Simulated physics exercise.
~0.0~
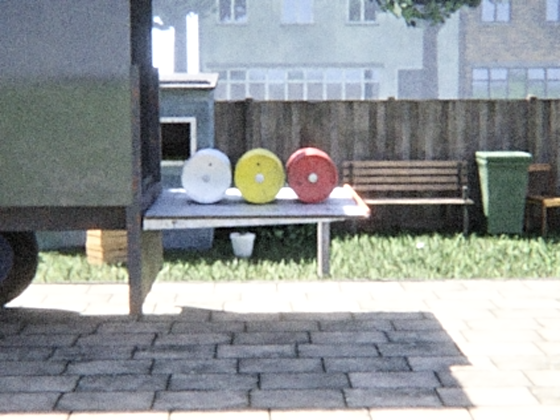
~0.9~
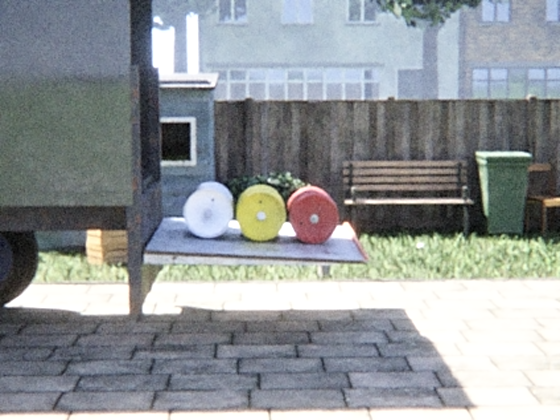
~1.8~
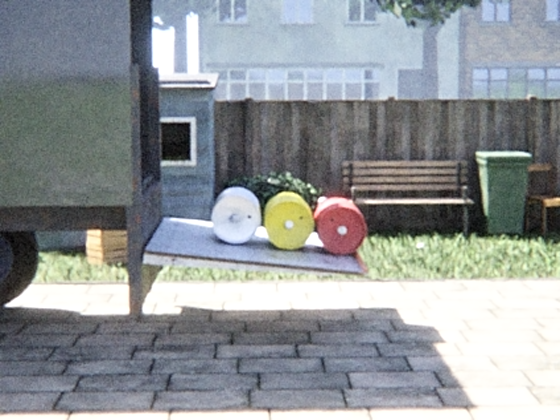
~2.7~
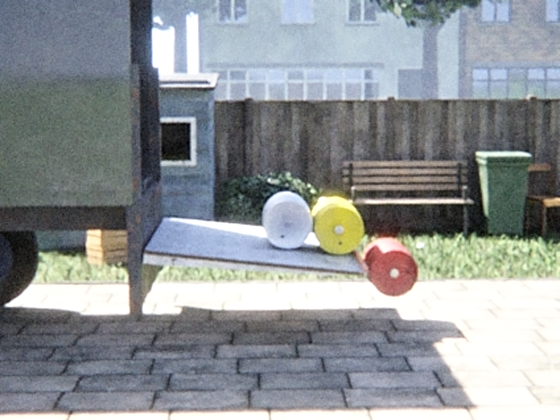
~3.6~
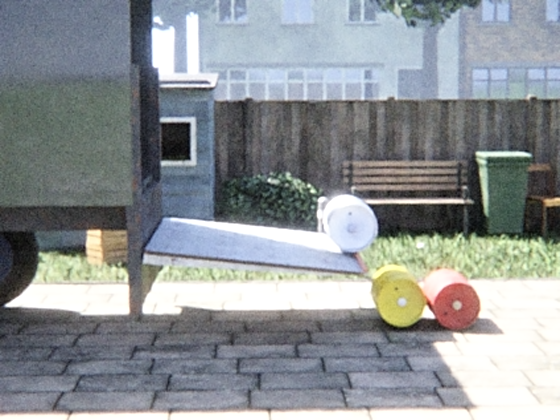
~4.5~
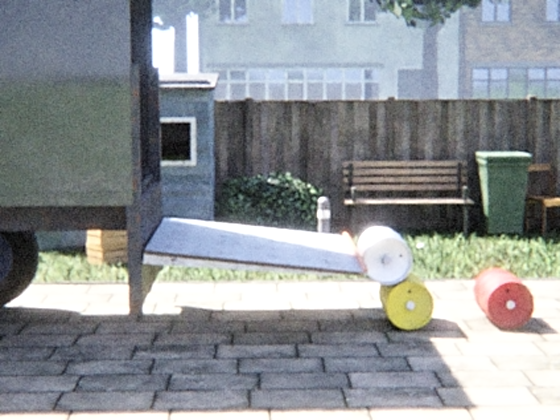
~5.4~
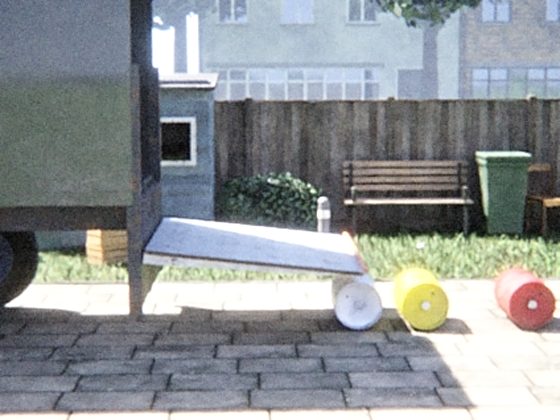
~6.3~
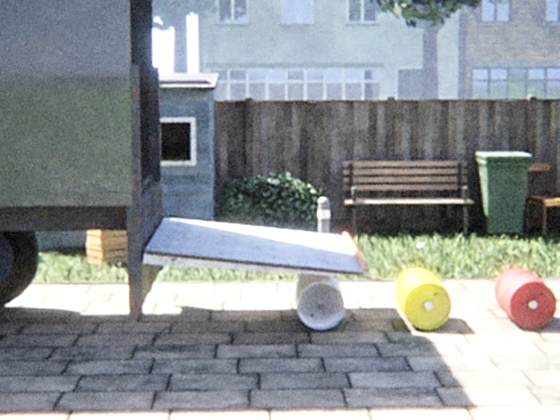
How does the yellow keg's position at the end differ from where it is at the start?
At the start the yellow keg sits on the platform between the white and red kegs. At the end it rests on the paving, lower down and to the right of the platform.
